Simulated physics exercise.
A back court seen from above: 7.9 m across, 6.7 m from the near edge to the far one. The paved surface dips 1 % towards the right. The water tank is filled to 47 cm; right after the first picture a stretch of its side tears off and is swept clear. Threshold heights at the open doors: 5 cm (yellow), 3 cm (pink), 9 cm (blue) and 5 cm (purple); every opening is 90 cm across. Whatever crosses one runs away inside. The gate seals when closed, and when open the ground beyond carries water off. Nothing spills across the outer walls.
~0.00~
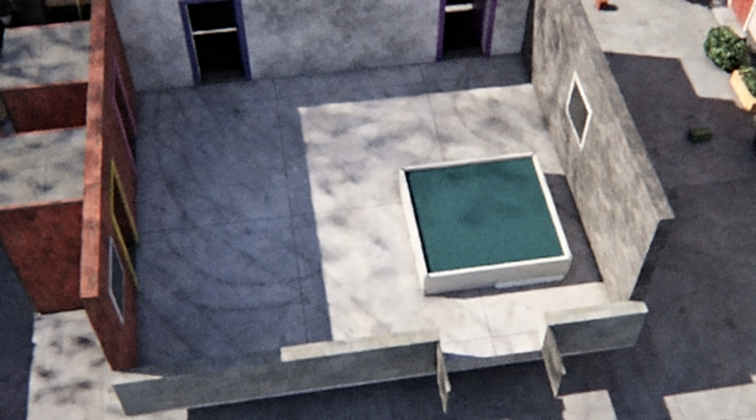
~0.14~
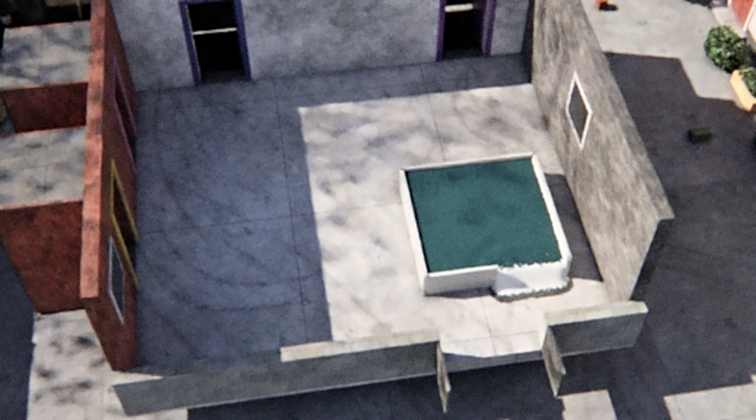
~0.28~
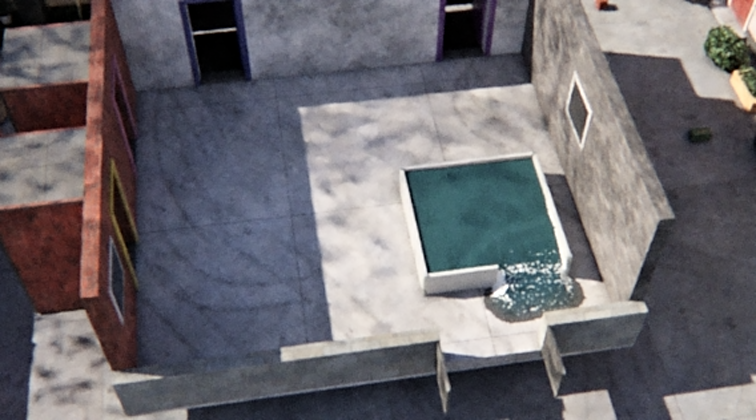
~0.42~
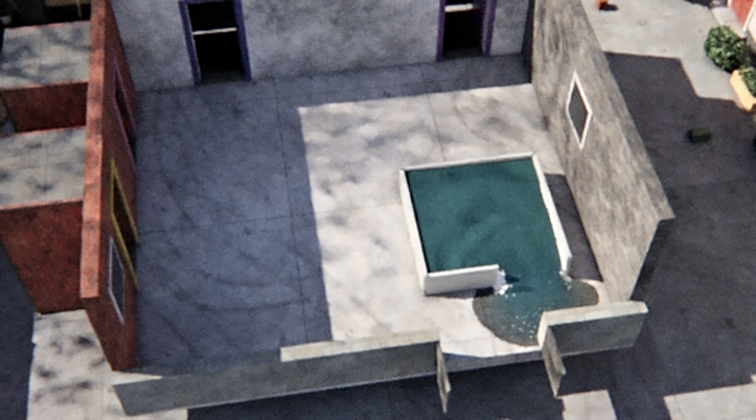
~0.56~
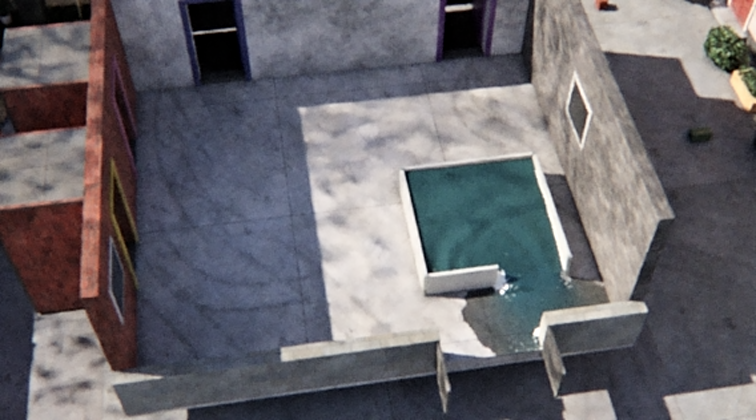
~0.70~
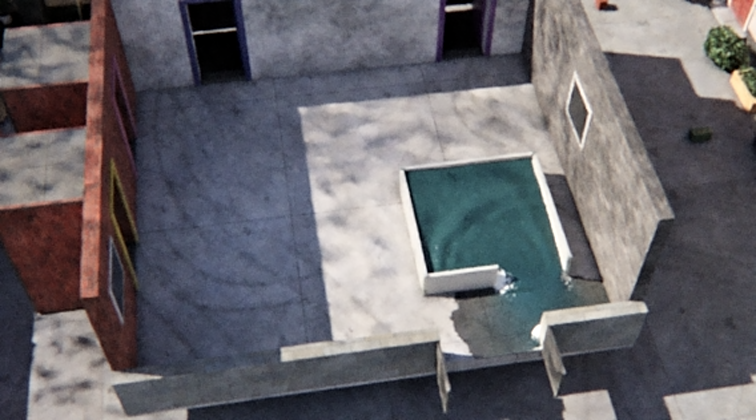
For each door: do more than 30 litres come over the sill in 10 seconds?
Within that time: At the yellow door it keeps below the limit; at the pink door it keeps below the limit; at the blue door it does not reach the limit; at the purple door it passes the limit.
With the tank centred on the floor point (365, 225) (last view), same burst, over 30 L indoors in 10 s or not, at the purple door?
Against that limit: Purple below.
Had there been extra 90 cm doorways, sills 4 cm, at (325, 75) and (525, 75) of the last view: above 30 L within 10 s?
In turn: Not over, past it.
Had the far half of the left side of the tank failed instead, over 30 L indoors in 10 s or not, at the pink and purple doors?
Against that limit: Pink past it, purple under.
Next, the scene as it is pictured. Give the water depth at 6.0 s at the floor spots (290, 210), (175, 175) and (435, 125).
Roughly 0, 0 and 0 cm, in turn.
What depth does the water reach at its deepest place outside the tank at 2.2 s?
About 42 cm.
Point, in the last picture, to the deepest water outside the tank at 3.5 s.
At about (607, 318).
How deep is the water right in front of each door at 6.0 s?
In cm: Yellow 0, pink 0, blue 0, purple 11.
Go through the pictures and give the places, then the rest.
Still water, 47 cm deep, in the water tank at (482, 214), in the first picture.
The front is at (496, 295), 0.7 m from the gap at (530, 273); 0.3 m2 of floor is under water; 47 cm left at the back of the water tank, in the second picture.
Water pours out at (530, 274) and has run 0.9 m, to (578, 296); typically 8 cm deep outside, 47 cm at the water tank's back, in the third picture.
The front is at a hidden place, 1.3 m from the gap at (530, 274); 1.8 m2 of floor is under water; 47 cm left at the back of the water tank, in the fourth picture.
The front is at a hidden place, 1.5 m from the gap at (530, 275); 2.2 m2 of floor is under water; 47 cm left at the back of the water tank, in the fifth picture.
Water pours out at (530, 274) and has run 1.7 m, to a hidden place; typically 7 cm deep outside, 47 cm at the water tank's back, in the sixth picture.
After 1.4 s water covers 5 % of the floor and is deepest (50 cm) near (610, 327); yellow door not reached, pink door not reached, blue door not reached, purple door not reached.
After 2.2 s water covers 10 % of the floor and is deepest (42 cm) near (610, 327); yellow door not reached, pink door not reached, blue door not reached, purple door not reached.
After 3.5 s water covers 15 % of the floor and is deepest (30 cm) near (607, 318); yellow door not reached, pink door not reached, blue door not reached, purple door not reached.
After 6.0 s water covers 35 % of the floor and is deepest (21 cm) near (610, 327); yellow door not reached, pink door not reached, blue door not reached, purple door 11 cm at the sill, 38 L in.
After 10.0 s water covers 60 % of the floor and is deepest (12 cm) near (579, 331); yellow door 1 cm at the sill, 0 L in, pink door not reached, blue door 2 cm at the sill, 0 L in, purple door 8 cm at the sill, 77 L in.
